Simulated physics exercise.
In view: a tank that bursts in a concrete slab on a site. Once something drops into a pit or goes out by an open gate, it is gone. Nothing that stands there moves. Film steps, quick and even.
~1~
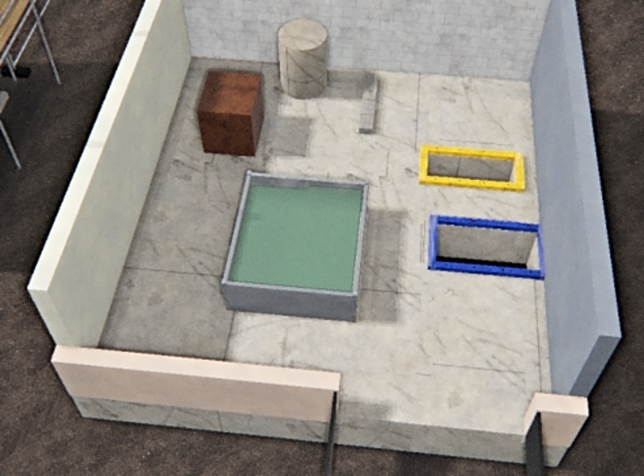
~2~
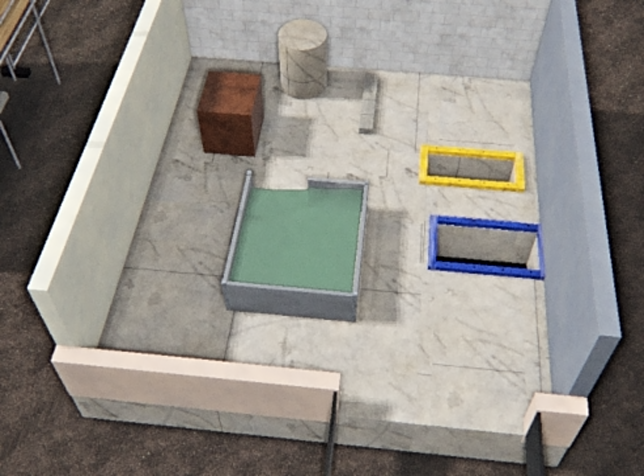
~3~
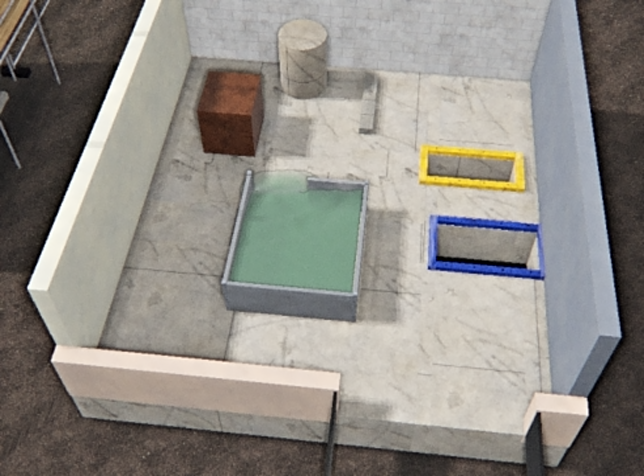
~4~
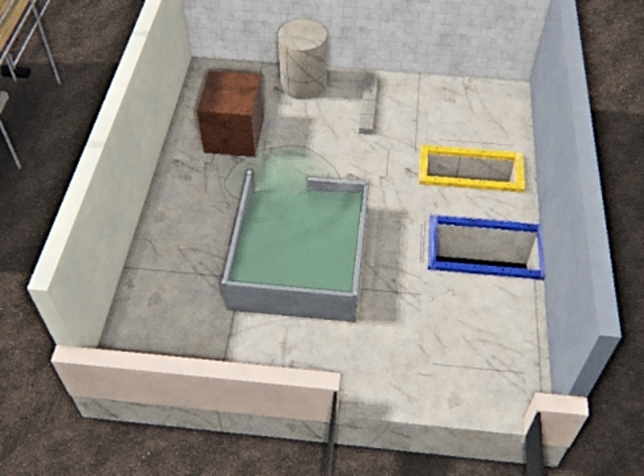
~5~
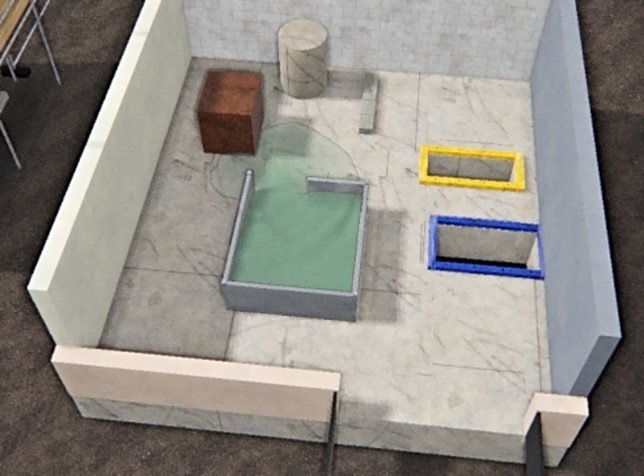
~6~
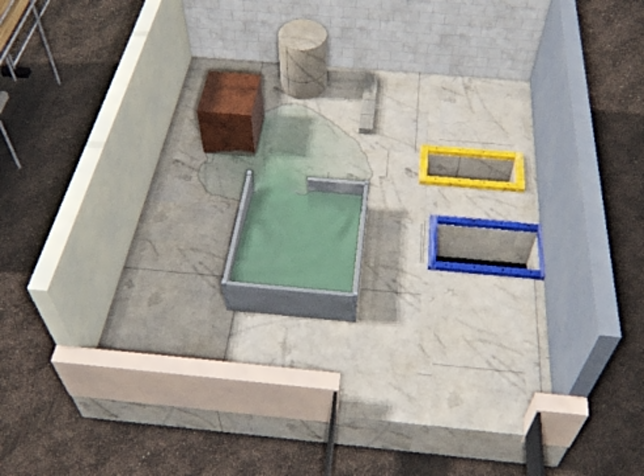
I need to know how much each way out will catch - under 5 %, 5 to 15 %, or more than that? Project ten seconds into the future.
Outcome: As it plays out the gate never reaches five per cent. As it plays out the blue pit never reaches five per cent. As it plays out the yellow pit never reaches five per cent.
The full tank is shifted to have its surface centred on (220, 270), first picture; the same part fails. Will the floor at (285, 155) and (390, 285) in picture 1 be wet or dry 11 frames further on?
First spot swamped, second spot not reached.
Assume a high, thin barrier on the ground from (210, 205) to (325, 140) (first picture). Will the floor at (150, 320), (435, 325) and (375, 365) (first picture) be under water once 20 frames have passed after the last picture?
Same order as asked - soaked, unsoaked, unsoaked.
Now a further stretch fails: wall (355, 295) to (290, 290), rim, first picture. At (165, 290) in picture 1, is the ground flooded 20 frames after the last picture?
Bottom line - sodden.
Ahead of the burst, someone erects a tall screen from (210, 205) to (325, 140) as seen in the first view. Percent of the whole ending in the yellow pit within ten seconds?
The yellow pit takes 10 per cent.
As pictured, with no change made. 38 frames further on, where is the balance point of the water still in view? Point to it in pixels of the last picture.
Near (289, 174).
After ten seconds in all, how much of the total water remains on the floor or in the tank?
100 per cent.
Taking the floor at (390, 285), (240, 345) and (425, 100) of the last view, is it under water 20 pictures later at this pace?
The readings in sequence are waterless, waterless, watered.
A moment on, water covers 20 % of the floor; the gate 0 %, the blue pit 0 %, the yellow pit 0 %.
Next, water covers 30 % of the floor; the gate 0 %, the blue pit 0 %, the yellow pit 0 %.
Then, water covers 50 % of the floor; the gate 0 %, the blue pit 0 %, the yellow pit 0 %.
Later, water covers 65 % of the floor; the gate 0 %, the blue pit 0 %, the yellow pit 0 %.
In the end, water covers 85 % of the floor; the gate 1 %, the blue pit 0 %, the yellow pit 0 %.
